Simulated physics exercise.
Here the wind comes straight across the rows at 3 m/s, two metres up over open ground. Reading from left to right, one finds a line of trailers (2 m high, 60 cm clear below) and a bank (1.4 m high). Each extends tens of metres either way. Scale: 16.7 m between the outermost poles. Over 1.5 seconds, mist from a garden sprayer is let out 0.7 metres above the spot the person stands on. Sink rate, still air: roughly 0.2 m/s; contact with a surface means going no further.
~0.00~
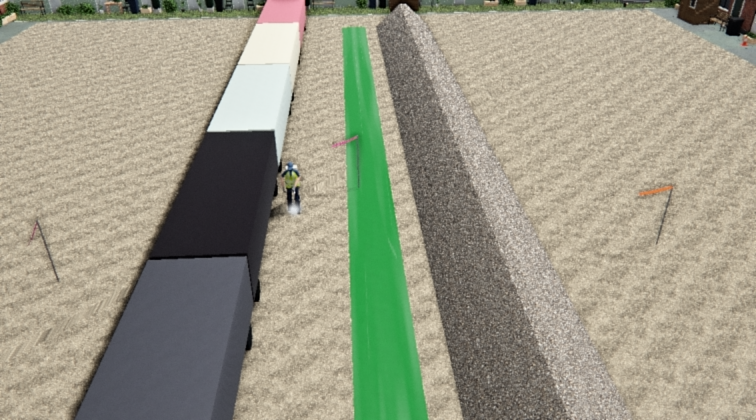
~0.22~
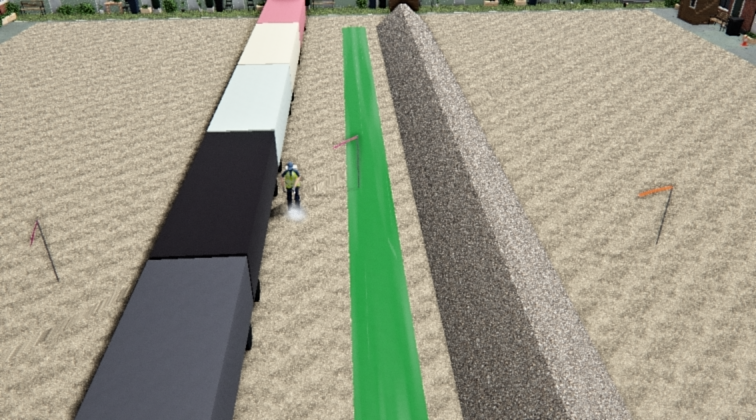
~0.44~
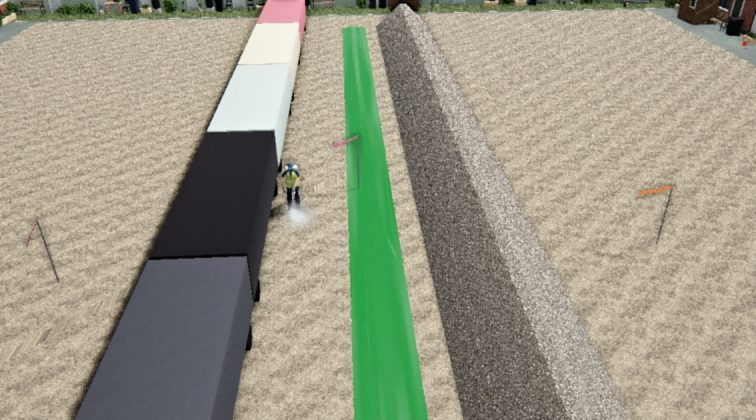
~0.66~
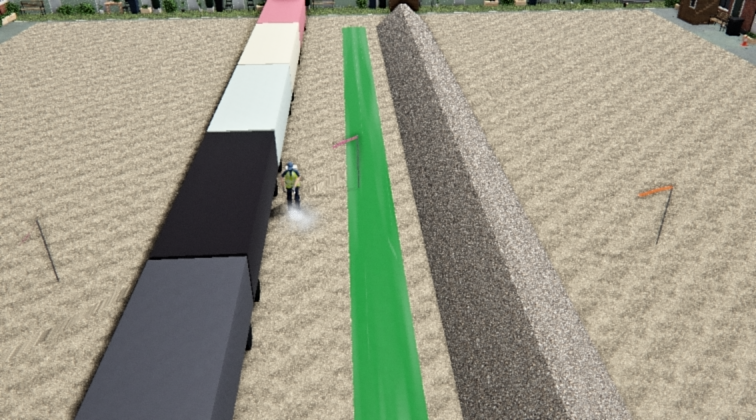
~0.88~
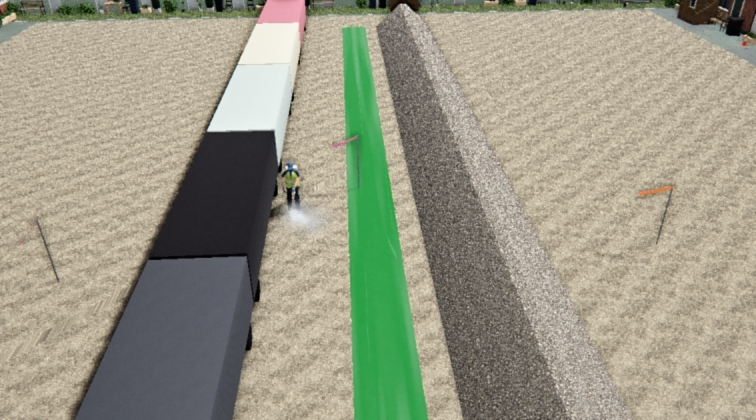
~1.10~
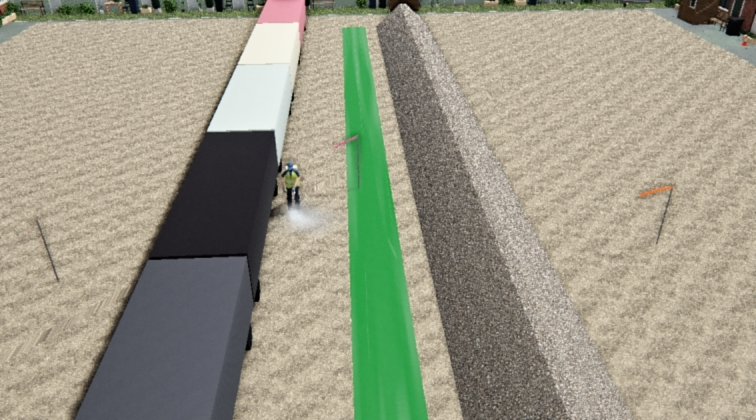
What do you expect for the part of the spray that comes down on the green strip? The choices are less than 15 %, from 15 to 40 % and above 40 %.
The share landing on the green strip is from 15 to 40 %.
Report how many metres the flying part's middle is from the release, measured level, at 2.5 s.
1.0 m.
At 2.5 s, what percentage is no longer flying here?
40 per cent.
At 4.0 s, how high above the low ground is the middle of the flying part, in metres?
0.4 m.
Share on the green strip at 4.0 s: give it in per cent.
Close to 15 %.
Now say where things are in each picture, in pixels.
The spray in the air spans x = 290 to 300 around y = 210 and it comes from (294, 207), in the first picture.
The right ribbon ends at (639, 195), leaning 75 degrees to the left, the spray in the air spans x = 290 to 300 around y = 210 and the green one passes (375, 254), in the second picture.
The inner ribbon ends at (332, 147), leaning 70 degrees to the left, the spray in the air spans x = 285 to 310 around y = 215 and the top of the bank crosses (478, 182), in the third picture.
The spray in the air spans x = 285 to 315 around y = 215 and the green one passes (371, 209), in the fourth picture.
The right ribbon ends at (639, 194), leaning 75 degrees to the left and the spray in the air spans x = 285 to 325 around y = 215, in the fifth picture.
The inner ribbon ends at (333, 148), leaning 65 degrees to the left, the spray in the air spans x = 285 to 330 around y = 215 and the top of the line of trailers crosses (227, 172), in the sixth picture.
After 2.5 s, 3 % lies on the green strip; 42 % has touched down or left; the middle of what still flies is 0.3 m above the low ground, near (330, 218).
After 4.0 s, 13 % lies on the green strip; 66 % has touched down or left; the middle of what still flies is 0.5 m above the low ground, near (359, 213).
After 8.0 s, 26 % lies on the green strip; 86 % has touched down or left; the middle of what still flies is 0.7 m above the low ground, near (377, 208).
After 20.0 s, 28 % lies on the green strip; 98 % has touched down or left.
After 45.0 s, 28 % lies on the green strip; 100 % has touched down or left.
